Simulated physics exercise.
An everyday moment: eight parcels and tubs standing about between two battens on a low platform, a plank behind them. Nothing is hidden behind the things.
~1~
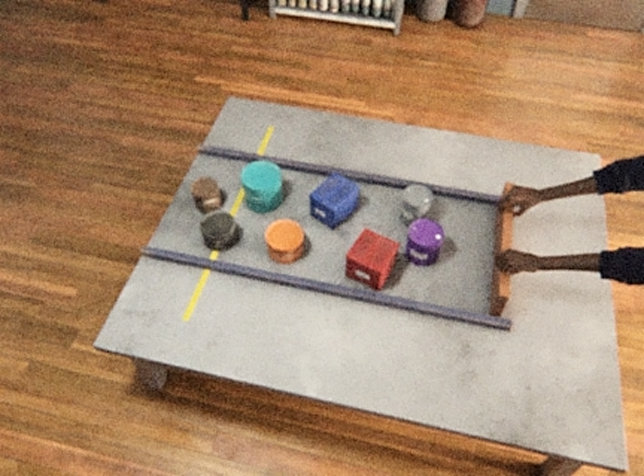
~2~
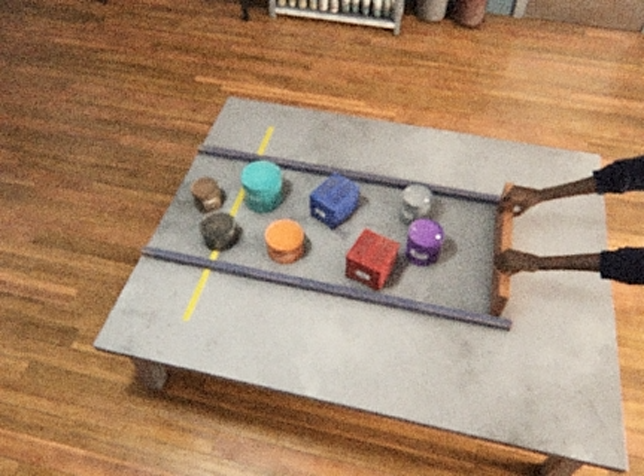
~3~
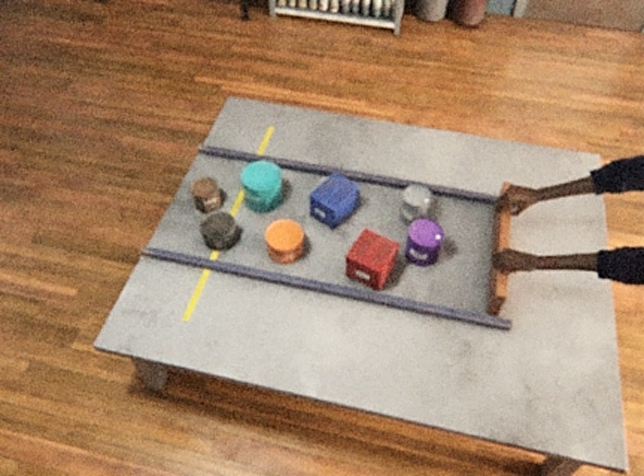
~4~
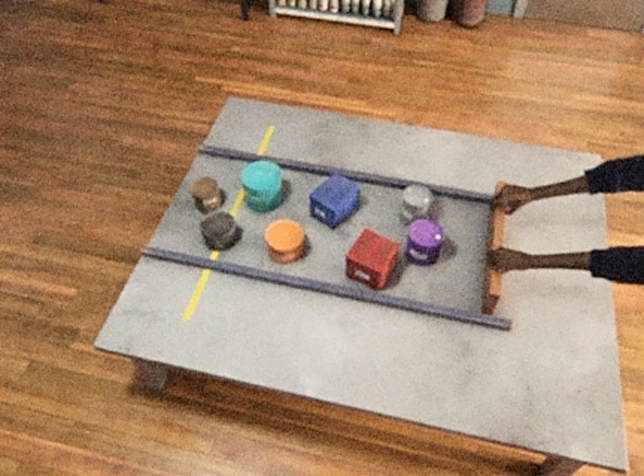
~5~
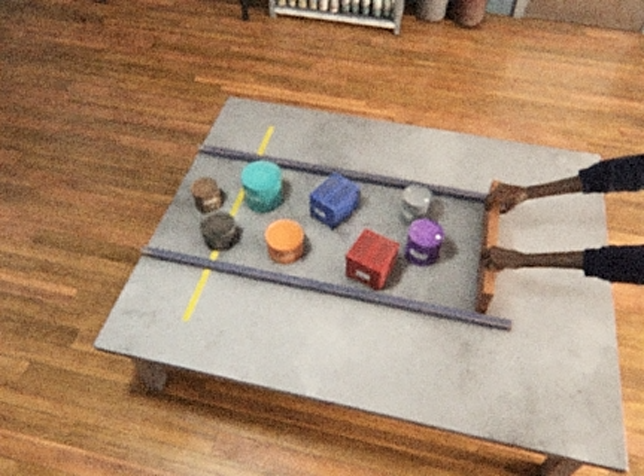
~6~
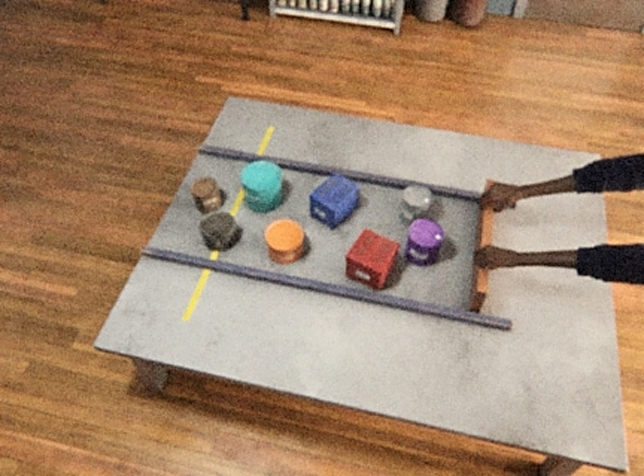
On a low grey platform above a wooden floor, eight coloured tubs and boxes stand between two long battens, two of them near a yellow tape line at left. Two hands at right hold a plank and slide it slightly left, while the objects stay where they are.
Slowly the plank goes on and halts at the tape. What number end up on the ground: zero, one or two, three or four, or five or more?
Here the number that fall off is one or two.
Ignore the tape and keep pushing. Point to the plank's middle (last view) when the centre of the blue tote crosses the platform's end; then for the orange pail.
About (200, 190), and (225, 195) for the other.
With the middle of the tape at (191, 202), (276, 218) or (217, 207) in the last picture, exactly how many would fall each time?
The counts: 5, 0 and 4.
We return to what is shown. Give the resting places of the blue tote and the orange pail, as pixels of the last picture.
Near (209, 177) and (168, 221).
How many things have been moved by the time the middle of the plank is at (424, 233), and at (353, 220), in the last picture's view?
The counts are 2 and 4.
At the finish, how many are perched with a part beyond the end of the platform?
That would be 2.
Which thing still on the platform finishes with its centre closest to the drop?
It is the turquoise pail.
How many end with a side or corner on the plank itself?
3 of them.
Soon after, none off yet; brown pail at rest near (207, 196); black pail at rest near (219, 232); turquoise pail at rest near (262, 187).
At rest, the number that fall off is one or two; fallen, black pail and brown pail.
